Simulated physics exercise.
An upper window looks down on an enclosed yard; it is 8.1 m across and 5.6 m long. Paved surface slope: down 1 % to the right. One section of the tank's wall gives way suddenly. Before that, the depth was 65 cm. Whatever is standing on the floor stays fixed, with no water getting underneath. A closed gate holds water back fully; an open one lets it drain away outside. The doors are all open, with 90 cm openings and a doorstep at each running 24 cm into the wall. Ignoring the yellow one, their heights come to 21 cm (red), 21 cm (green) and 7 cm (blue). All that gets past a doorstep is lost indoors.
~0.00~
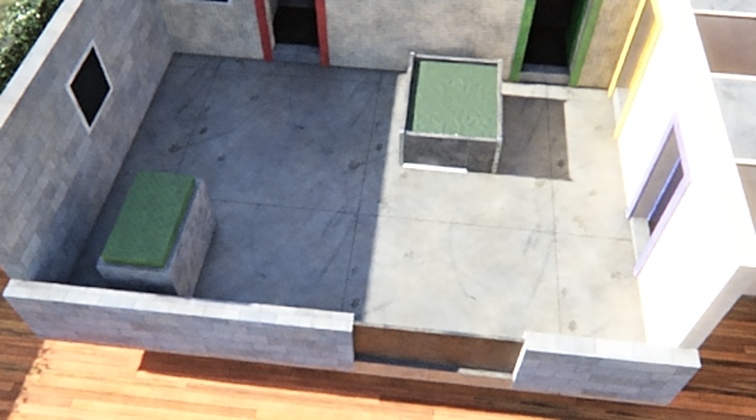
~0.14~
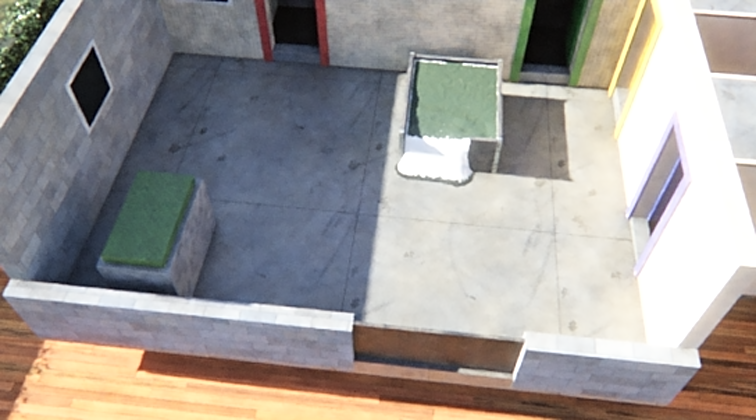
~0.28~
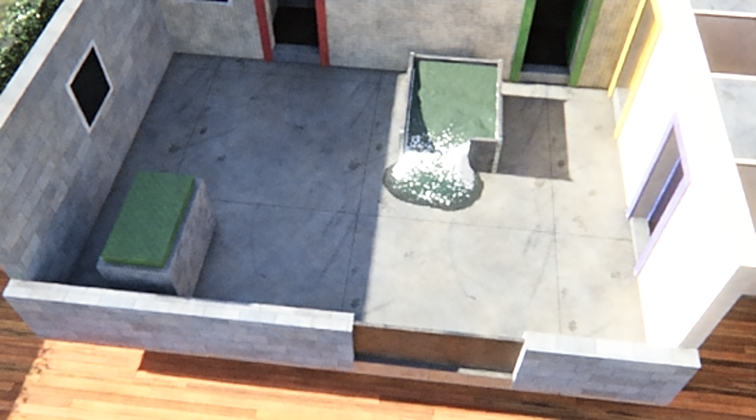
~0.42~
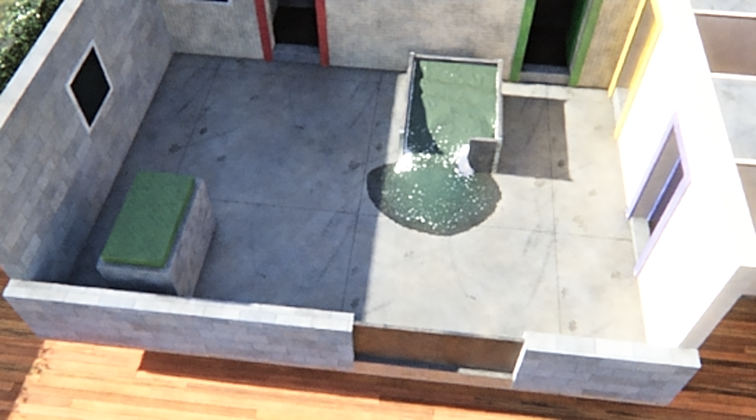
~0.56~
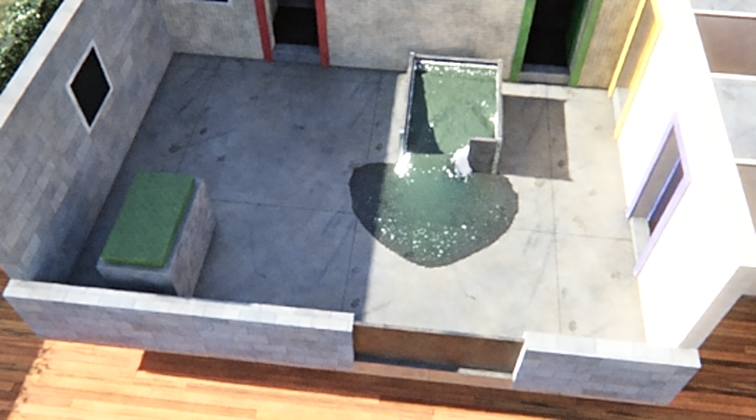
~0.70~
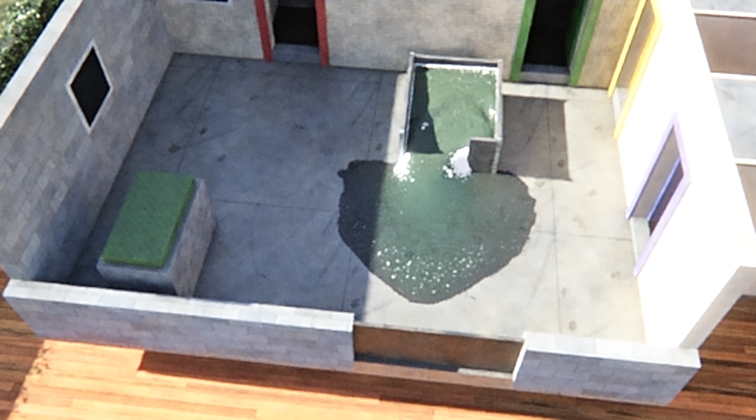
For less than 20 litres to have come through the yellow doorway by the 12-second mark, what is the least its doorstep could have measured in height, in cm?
6.5 cm or so.
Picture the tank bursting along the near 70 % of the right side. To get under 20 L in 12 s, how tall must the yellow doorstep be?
Near 22 cm.
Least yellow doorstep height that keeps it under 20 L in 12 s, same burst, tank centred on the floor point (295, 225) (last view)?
Then it needs to be around 6.5 cm high.
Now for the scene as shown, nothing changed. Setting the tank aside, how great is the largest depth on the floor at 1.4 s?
About 32 cm.
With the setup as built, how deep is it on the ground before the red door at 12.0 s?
Lab note: Depth approx. 4.5 cm.
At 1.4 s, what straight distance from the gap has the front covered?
About 3.6 metres out.
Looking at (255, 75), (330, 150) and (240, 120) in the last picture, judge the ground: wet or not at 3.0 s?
One by one: Clear, clear, clear.
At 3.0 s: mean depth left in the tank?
I'd put it near 22 cm.
After 1.4 s water covers 25 % of the floor, deepest (32 cm) near (424, 169); it has not reached the yellow door.
After 3.0 s water covers 35 % of the floor, deepest (27 cm) near (640, 375); it has not reached the yellow door.
After 12.0 s water covers 90 % of the floor, deepest (10 cm) near (602, 168); 10 cm at the yellow door, 0 litres in over its 23 cm doorstep.
At the yellow door as built, the water arrived by 5.0 s and peaked near 10 cm at 9.4 s.
Run again over the same 12 s with other heights there, 31 litres in over 5.5 cm, 10 litres over 7.5 cm. The limit of 20 litres is kept from about 6.5 cm up.
